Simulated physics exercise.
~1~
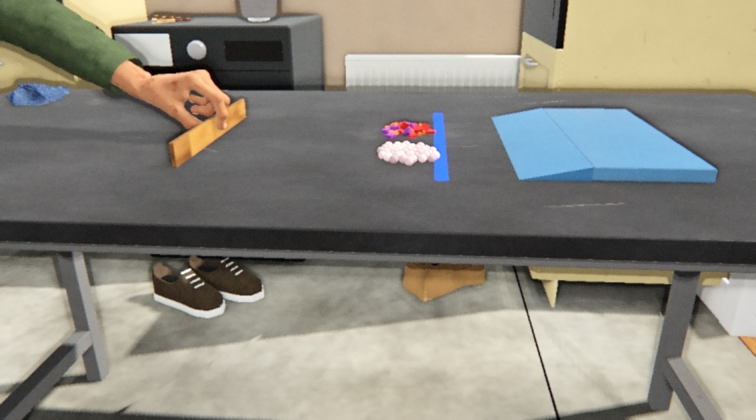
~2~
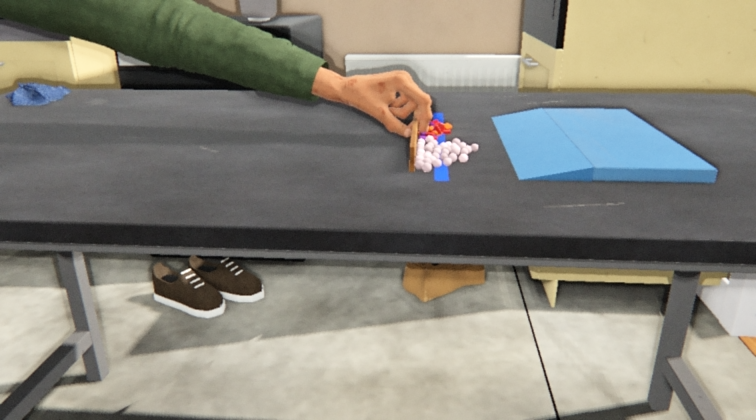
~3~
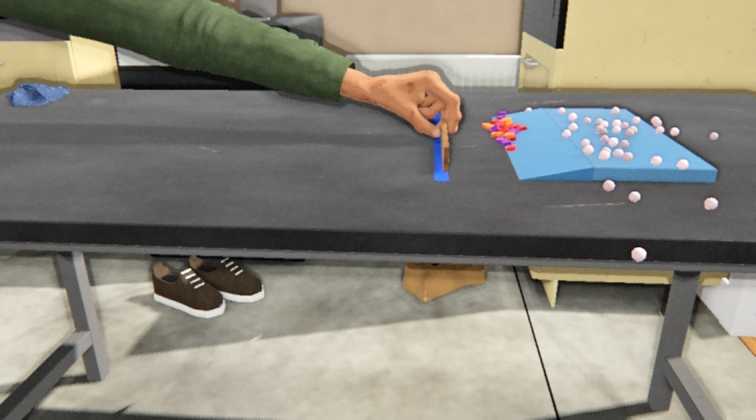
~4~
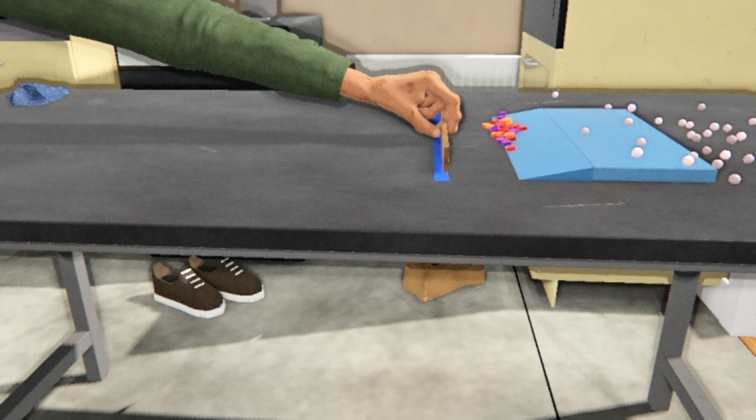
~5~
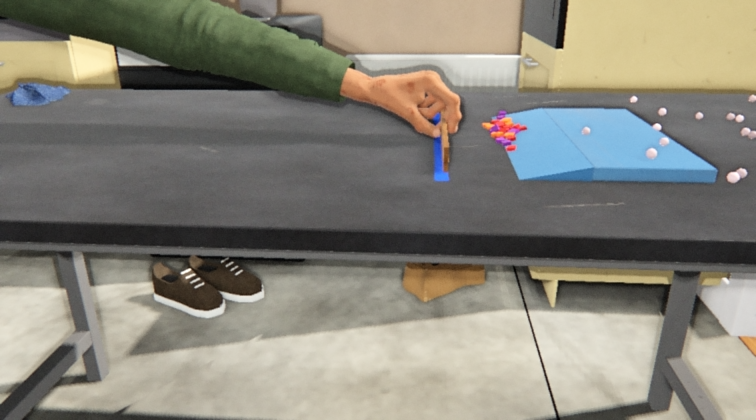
Pale pink balls scattered up and over a blue ramp after a hand swept two small piles rightward with a wooden strip, stopping at the blue tape, while the red and purple bits slid only to the ramp's lower edge and stayed there.
